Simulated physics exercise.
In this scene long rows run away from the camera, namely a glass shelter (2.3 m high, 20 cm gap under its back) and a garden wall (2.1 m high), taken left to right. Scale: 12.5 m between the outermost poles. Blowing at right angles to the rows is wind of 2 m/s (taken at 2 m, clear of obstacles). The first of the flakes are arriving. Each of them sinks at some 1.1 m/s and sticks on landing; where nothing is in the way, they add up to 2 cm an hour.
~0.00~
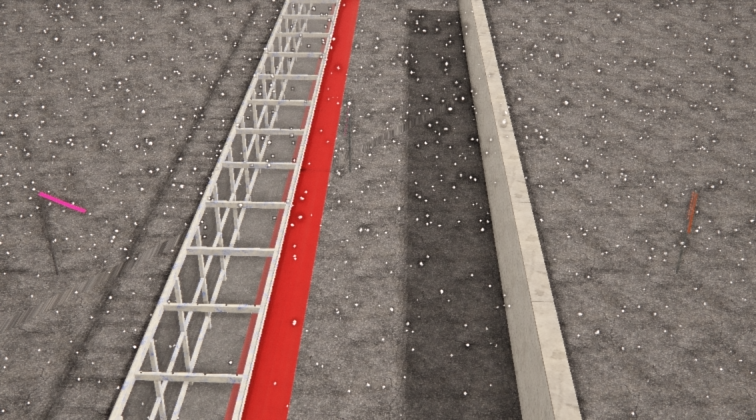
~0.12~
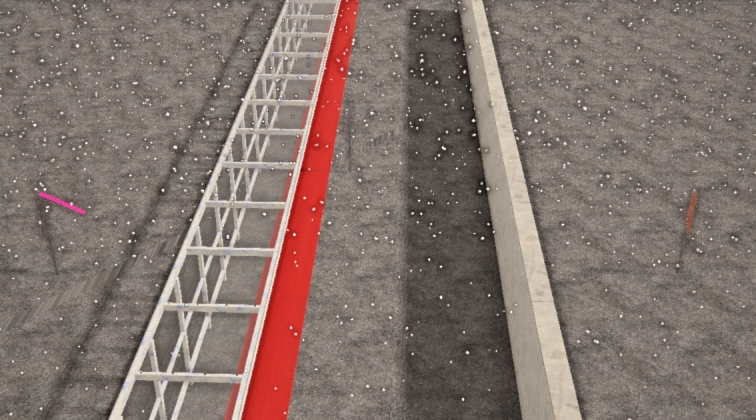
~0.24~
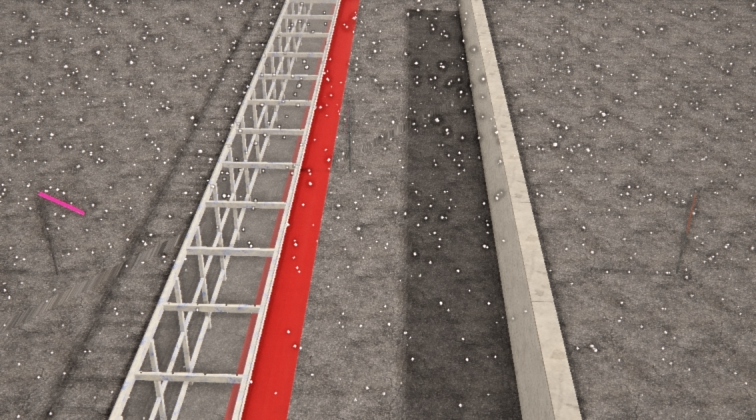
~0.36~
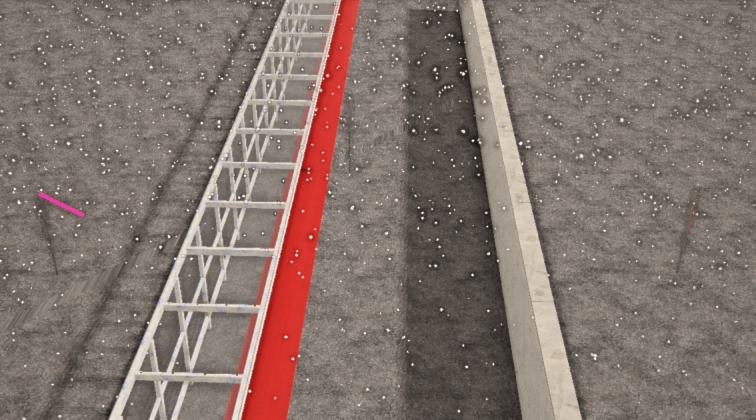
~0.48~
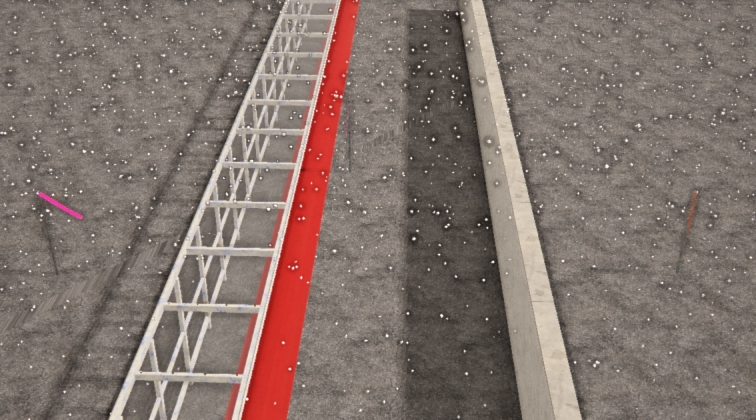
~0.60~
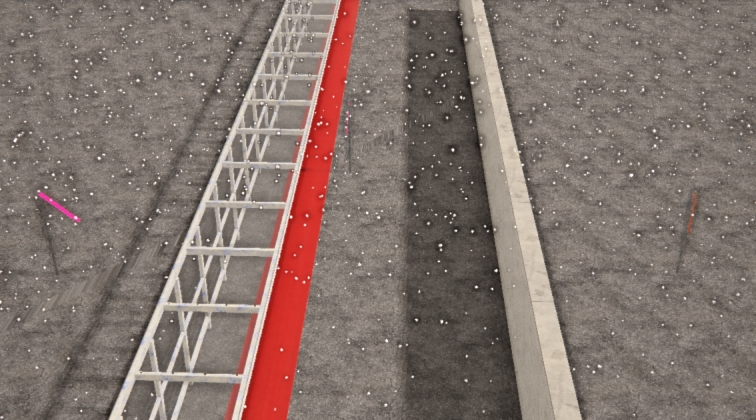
Small white snowflakes blew rightward over a glass shelter, a red strip and a garden wall, while the pink ribbon on the left fluttered slightly and the orange one hung nearly straight, narrowing then widening slightly.
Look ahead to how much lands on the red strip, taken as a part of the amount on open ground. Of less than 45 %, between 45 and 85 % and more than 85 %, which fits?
The answer is not even 45 %.
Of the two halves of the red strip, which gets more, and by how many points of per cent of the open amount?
Rightward half gets more, roughly 35 points.
10 minutes on, 1 mm on the red strip, 3 mm in the open.
30 minutes on, 2 mm on the red strip, 10 mm in the open.
60 minutes on, 3 mm on the red strip, 20 mm in the open, so the red strip has 17 % of the open amount; the left half of it has 0 %, the right half 35 %.
